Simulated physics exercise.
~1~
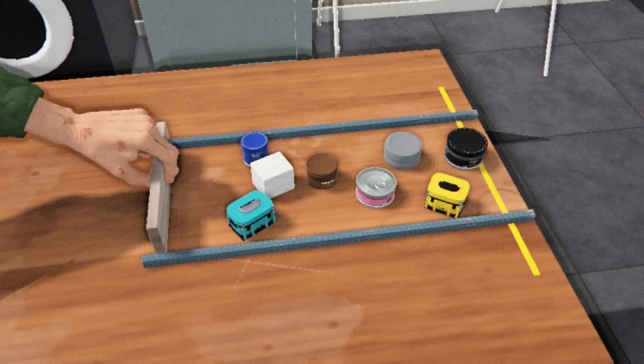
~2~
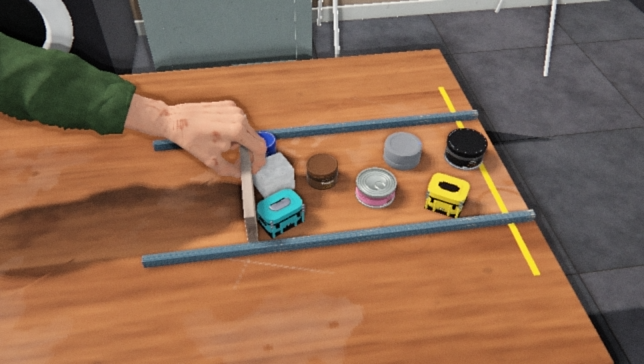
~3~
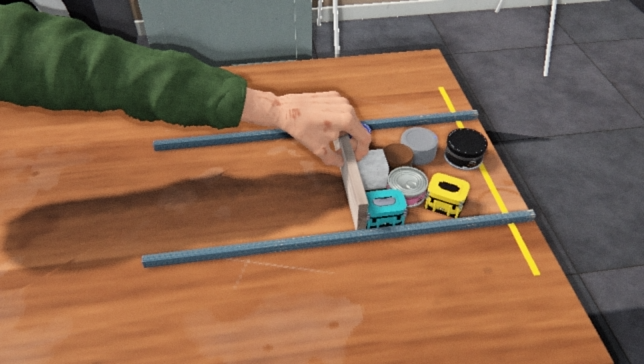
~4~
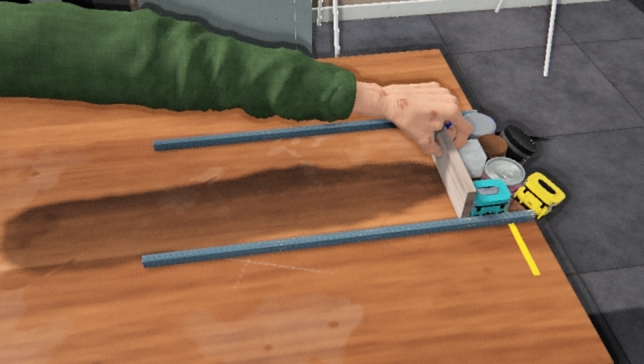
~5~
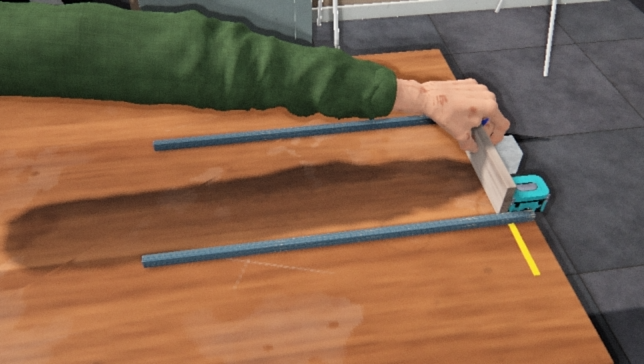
A hand in a green sleeve holds an upright board at the left of a wooden table, seen from above at an angle, between two blue-grey rails. Ahead of it sit a turquoise case, a white block, a blue pot, a brown tub, a pink pot, a grey lid, a yellow case and a black pot, with yellow tape near the right edge. The hand slides the board rightward, gathering the nearer items, then the rest, into a tight cluster. The bunch crosses the tape and the yellow case and black pot tip over the edge. Finally, five items have fallen, while the turquoise case and white block remain against the board at the edge.
